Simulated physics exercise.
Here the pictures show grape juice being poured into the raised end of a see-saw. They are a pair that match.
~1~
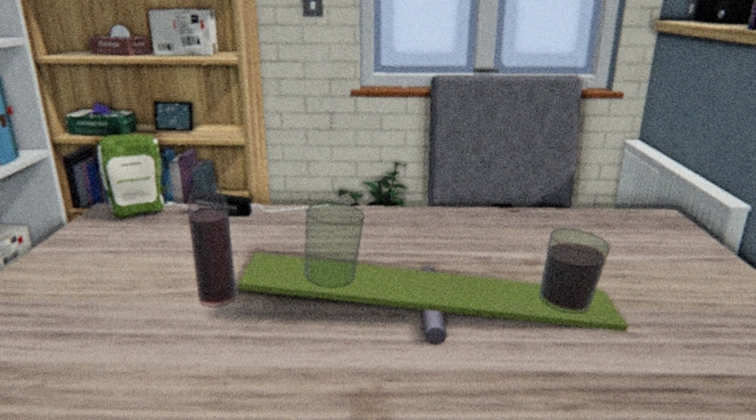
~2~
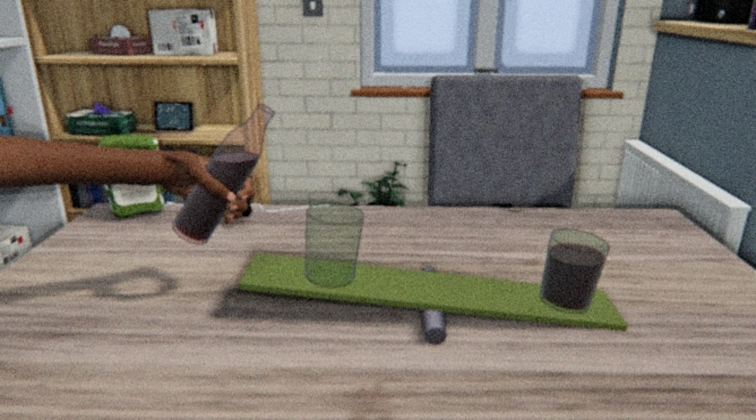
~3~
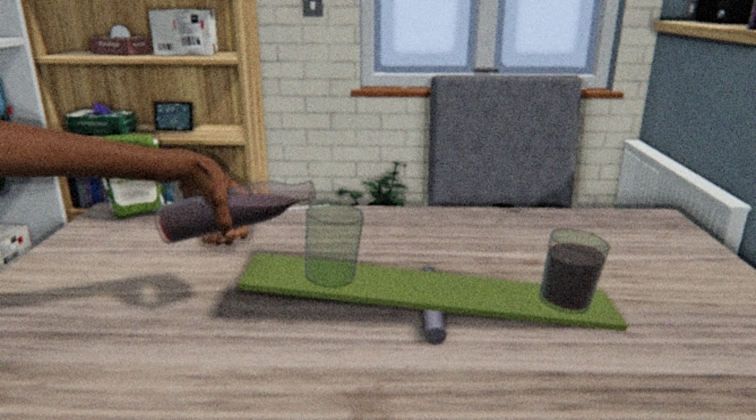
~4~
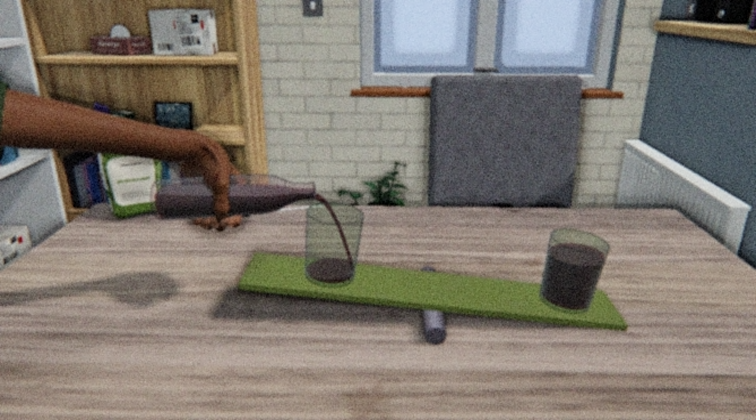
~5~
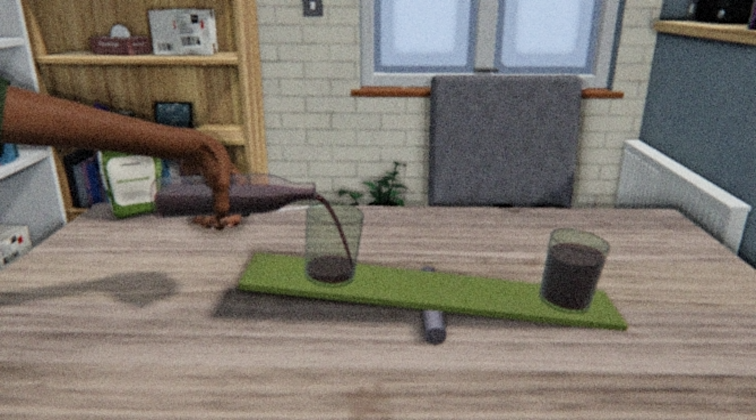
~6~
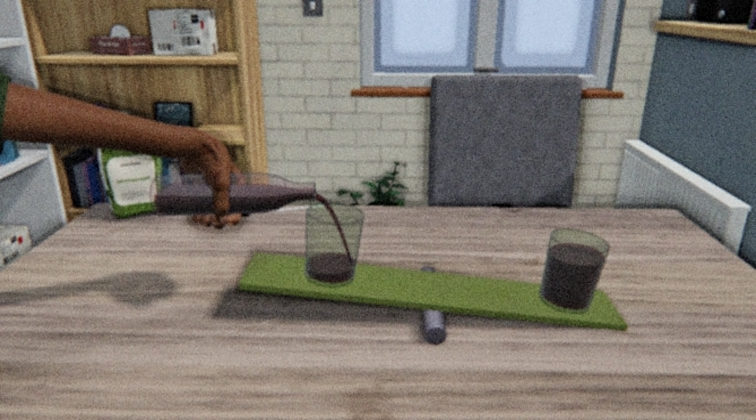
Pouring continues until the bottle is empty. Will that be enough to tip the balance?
No.
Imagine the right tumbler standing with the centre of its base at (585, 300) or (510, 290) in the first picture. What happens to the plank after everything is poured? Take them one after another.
Result, case 1: No change; case 2: Tilt to other side.
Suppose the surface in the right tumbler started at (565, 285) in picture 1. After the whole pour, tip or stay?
Given that level, I'd expect it to seesaw across.
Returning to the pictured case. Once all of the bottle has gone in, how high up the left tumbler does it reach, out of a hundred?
Close to 75 in a hundred, I think.
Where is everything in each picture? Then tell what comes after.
Before the pour; bottle (211, 231) about two thirds full; left tumbler (333, 243) empty, raised; right tumbler (573, 269) about three quarters full, on the low side, in the first picture.
The bottle is on its way; pipe (435, 333); left tumbler (333, 243) empty, in the second picture.
The grape juice nears the lip; bottle (240, 207) tipped 75° with all of its load; left tumbler (333, 243) empty, in the third picture.
Pouring; pipe (435, 333); left tumbler nearly empty, surface at (330, 269); right tumbler about three quarters full, surface at (576, 254), in the fourth picture.
Pouring; bottle (238, 195) tipped 85° with nearly all of its load; left tumbler (333, 243) nearly empty, in the fifth picture.
Pouring; pipe (435, 333); left tumbler nearly empty, surface at (331, 264); right tumbler about three quarters full, surface at (576, 254), in the sixth picture.
A moment on, the left tumbler is about half full; the plank leans as before.
Further on, the left tumbler is about two thirds full; the plank leans as before.
When it is over, the left tumbler is about three quarters full; the plank leans as before.
